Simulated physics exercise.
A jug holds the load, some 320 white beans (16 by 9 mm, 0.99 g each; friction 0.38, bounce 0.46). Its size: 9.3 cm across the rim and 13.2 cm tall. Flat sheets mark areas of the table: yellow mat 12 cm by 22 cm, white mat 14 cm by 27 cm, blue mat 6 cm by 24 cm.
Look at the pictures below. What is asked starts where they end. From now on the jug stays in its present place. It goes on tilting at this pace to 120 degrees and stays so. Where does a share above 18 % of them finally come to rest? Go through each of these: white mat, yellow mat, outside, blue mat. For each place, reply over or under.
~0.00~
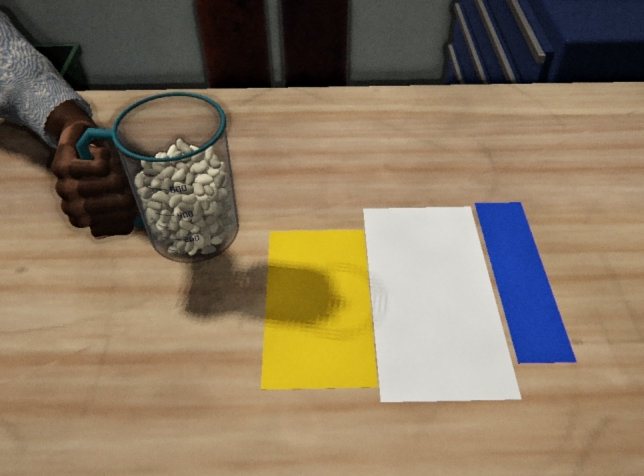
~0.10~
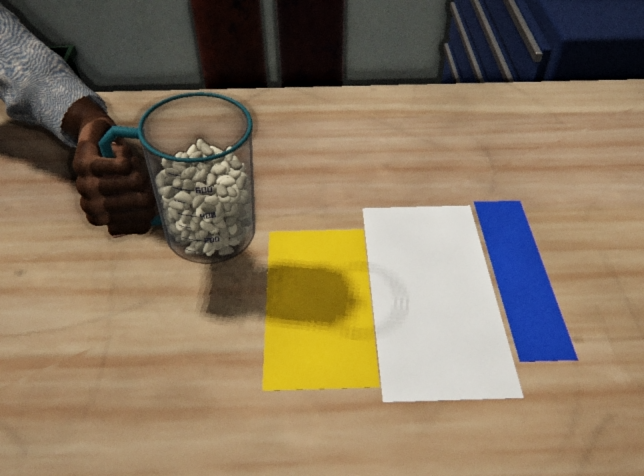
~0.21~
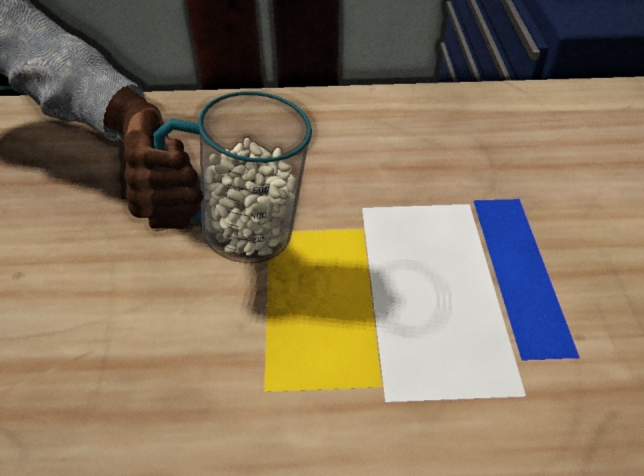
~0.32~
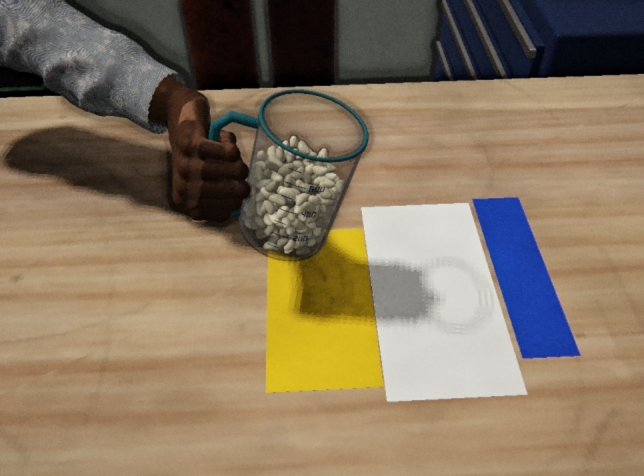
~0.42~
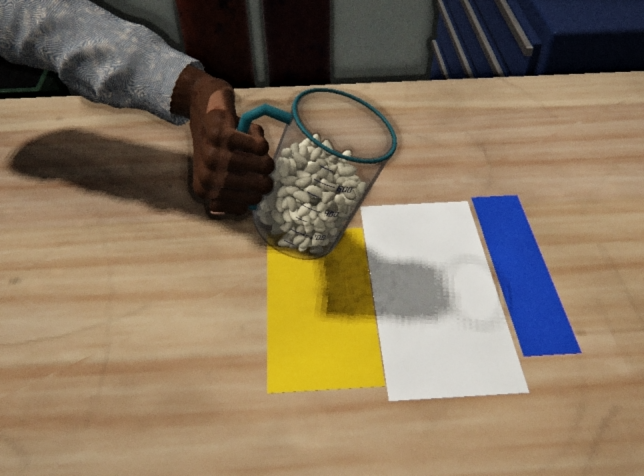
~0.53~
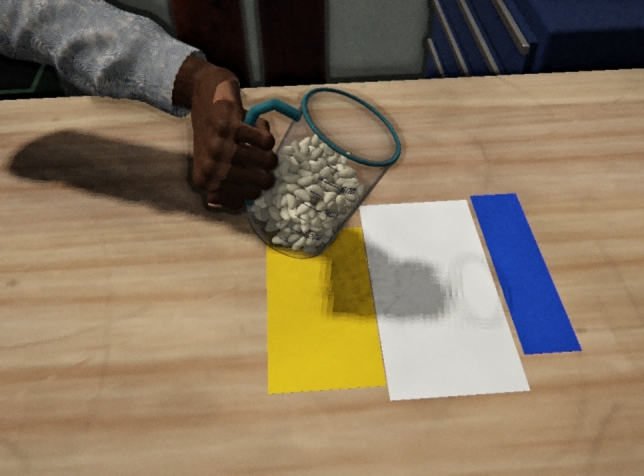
White mat: Over, yellow mat: Under, outside: Under, blue mat: Under.
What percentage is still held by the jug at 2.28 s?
About 20 %.
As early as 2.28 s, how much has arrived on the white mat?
Roughly 65 percent at that point.
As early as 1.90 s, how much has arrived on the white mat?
Close to 10 in a hundred by then.
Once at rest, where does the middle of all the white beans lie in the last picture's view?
Around (418, 275).
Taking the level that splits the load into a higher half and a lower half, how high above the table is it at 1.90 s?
It's about 14 cm.
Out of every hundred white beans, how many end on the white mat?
About 80 percent.
After 1.05 s, tilt 59 degrees; jug 100 %; middle of all pieces on or above the table near (298, 190).
After 1.49 s, tilt 85 degrees; jug 100 %; middle of all pieces on or above the table near (296, 186).
Then, at 1.90 s, tilt 110 degrees; jug 90 %, white mat 10 %; middle of all pieces on or above the table near (318, 196).
After 2.28 s, tilt 120 degrees; yellow mat 10 %, jug 20 %, white mat 65 %; middle of all pieces on or above the table near (396, 255).
In the end, at 3.3 s, yellow mat 10 %, jug 0 %, blue mat 5 %, outside 5 %, white mat 80 %.
